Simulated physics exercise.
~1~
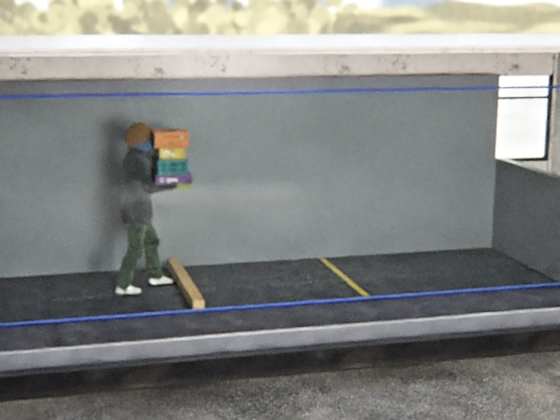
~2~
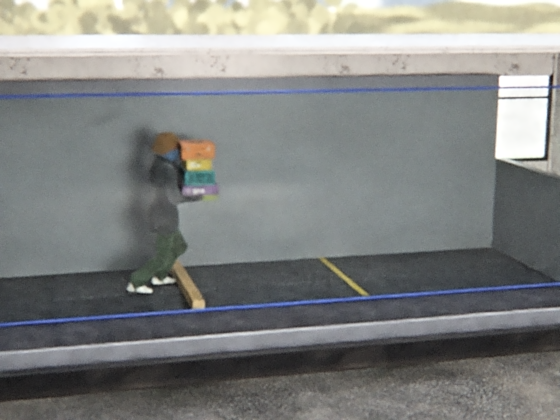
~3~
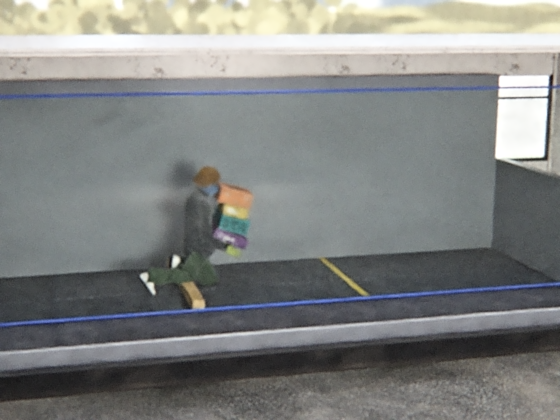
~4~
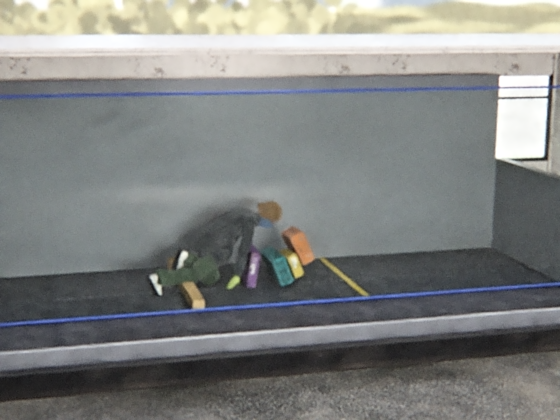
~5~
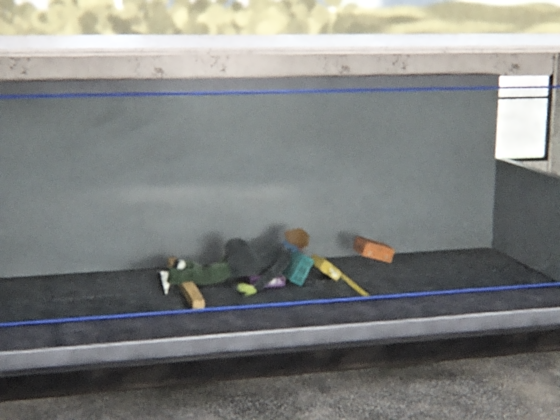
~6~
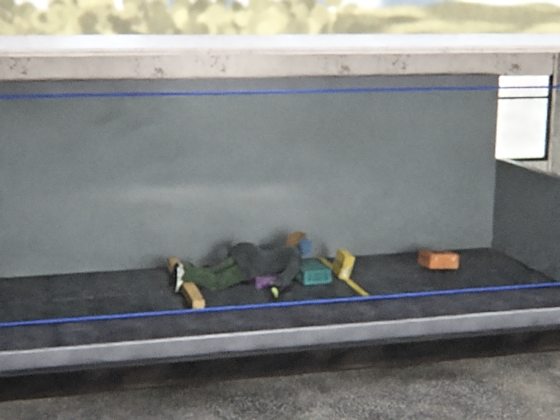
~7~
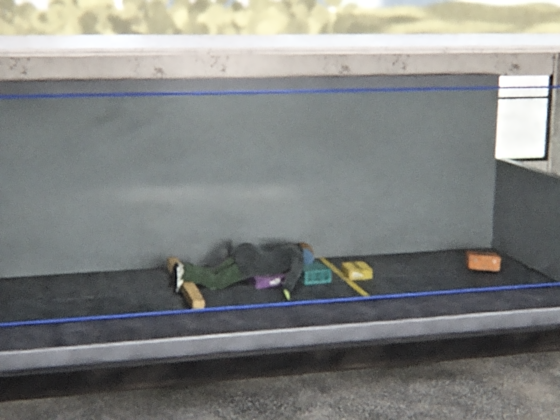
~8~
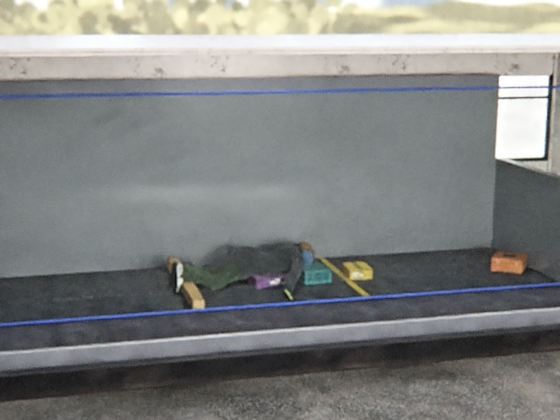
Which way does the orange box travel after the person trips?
The orange box moves to the right, ending up well past the yellow line.
On a walkway, a person carrying boxes falls over a beam, two passing a yellow line.
